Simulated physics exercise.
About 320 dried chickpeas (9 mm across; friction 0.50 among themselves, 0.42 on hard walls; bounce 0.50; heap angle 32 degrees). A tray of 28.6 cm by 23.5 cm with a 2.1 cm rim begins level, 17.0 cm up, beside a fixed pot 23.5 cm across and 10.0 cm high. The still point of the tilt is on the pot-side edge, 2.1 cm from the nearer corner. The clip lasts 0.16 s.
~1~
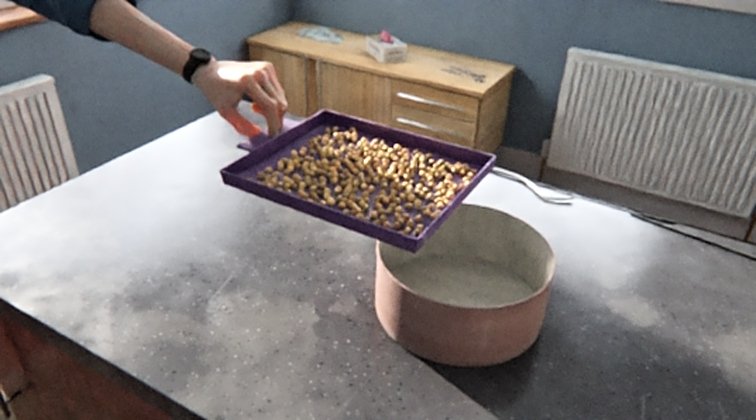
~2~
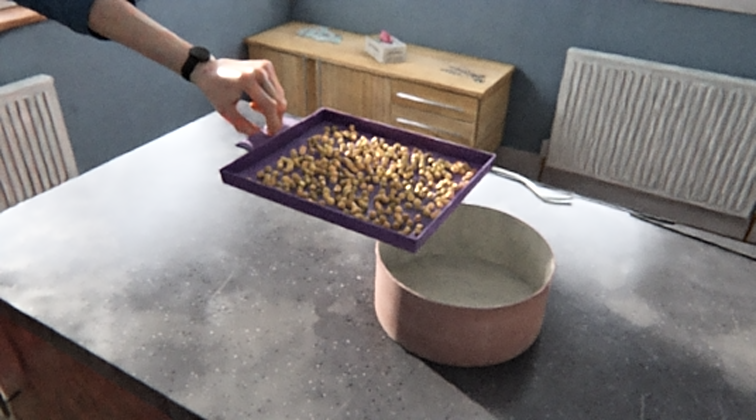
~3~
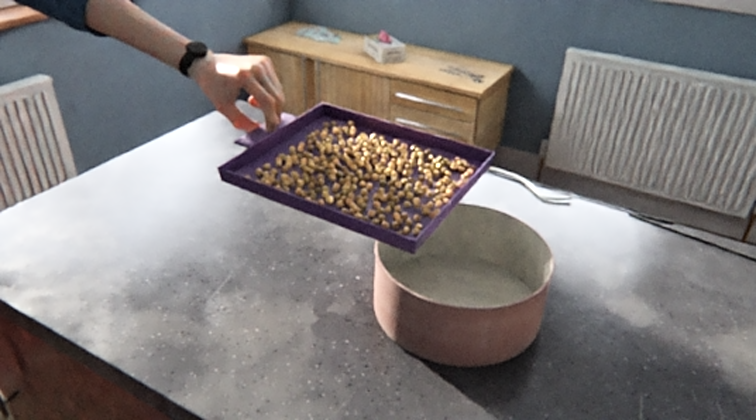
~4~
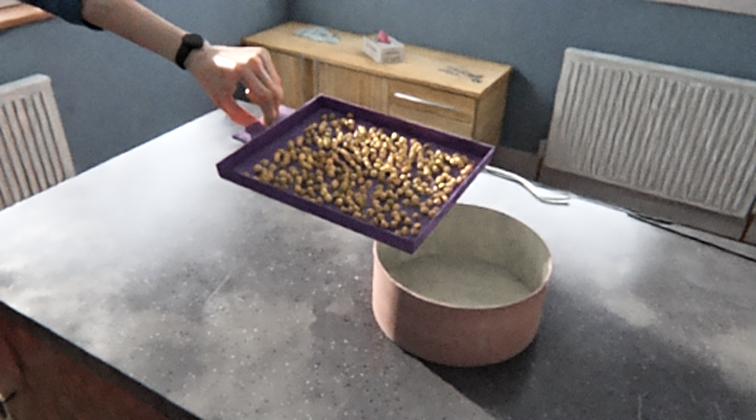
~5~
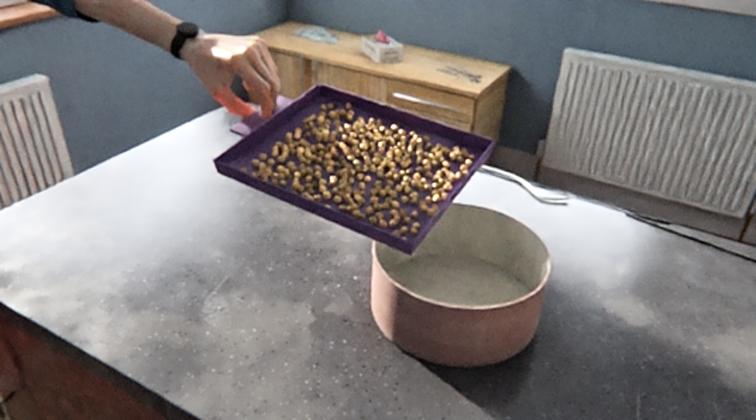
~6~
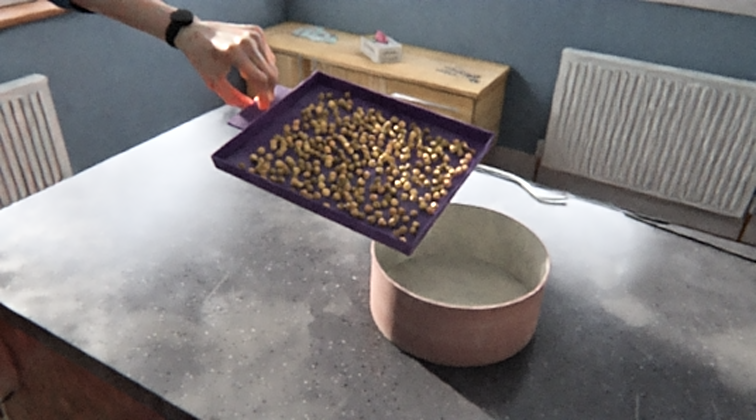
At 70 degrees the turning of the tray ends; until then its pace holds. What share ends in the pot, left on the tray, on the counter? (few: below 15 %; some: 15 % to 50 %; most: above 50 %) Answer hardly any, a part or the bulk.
Pot hardly any, tray the bulk, counter a part.
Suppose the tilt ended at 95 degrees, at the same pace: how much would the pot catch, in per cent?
Then about 0 per cent.
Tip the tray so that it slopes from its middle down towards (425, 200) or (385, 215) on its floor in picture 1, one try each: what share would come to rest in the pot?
Some 30 and 0 per cent.
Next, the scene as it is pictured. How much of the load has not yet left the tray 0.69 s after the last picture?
Some 75 per cent of the load.
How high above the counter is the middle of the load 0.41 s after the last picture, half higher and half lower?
Some 24 cm.
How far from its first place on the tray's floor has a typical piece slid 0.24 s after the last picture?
Roughly 3 cm.
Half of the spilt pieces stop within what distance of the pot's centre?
Some 24 cm.
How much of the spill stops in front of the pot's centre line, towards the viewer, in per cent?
About 100 per cent.
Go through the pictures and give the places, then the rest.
In the first picture, tray tilt 0 degrees, front corners at (222, 170) and (416, 238); middle of the pieces at (361, 176); pot at (465, 249).
In the second picture, tray tilt 1 degrees, front corners at (221, 169) and (415, 238); middle of the pieces at (360, 175).
In the third picture, tray tilt 2 degrees, front corners at (220, 167) and (414, 239); middle of the pieces at (359, 173).
In the fourth picture, tray tilt 5 degrees, front corners at (218, 164) and (413, 240), lowest corner right front; middle of the pieces at (358, 169).
In the fifth picture, tray tilt 8 degrees, front corners at (215, 159) and (412, 242), lowest corner right front; middle of the pieces at (357, 163).
In the sixth picture, tray tilt 12 degrees, front corners at (213, 155) and (411, 243), lowest corner right front; middle of the pieces at (356, 158); pot at (460, 249).
Then, 0.24 s after the last picture, tilt 41 degrees; the tray holds 100 %, the pot 0 %.
Then, 0.41 s after the last picture, tilt 61 degrees; the tray holds 100 %, the pot 0 %.
Then, 0.69 s after the last picture, tilt 70 degrees; the tray holds 75 %, the pot 0 %.
In the end, pot 0 %, tray 65 %, counter 35 %.
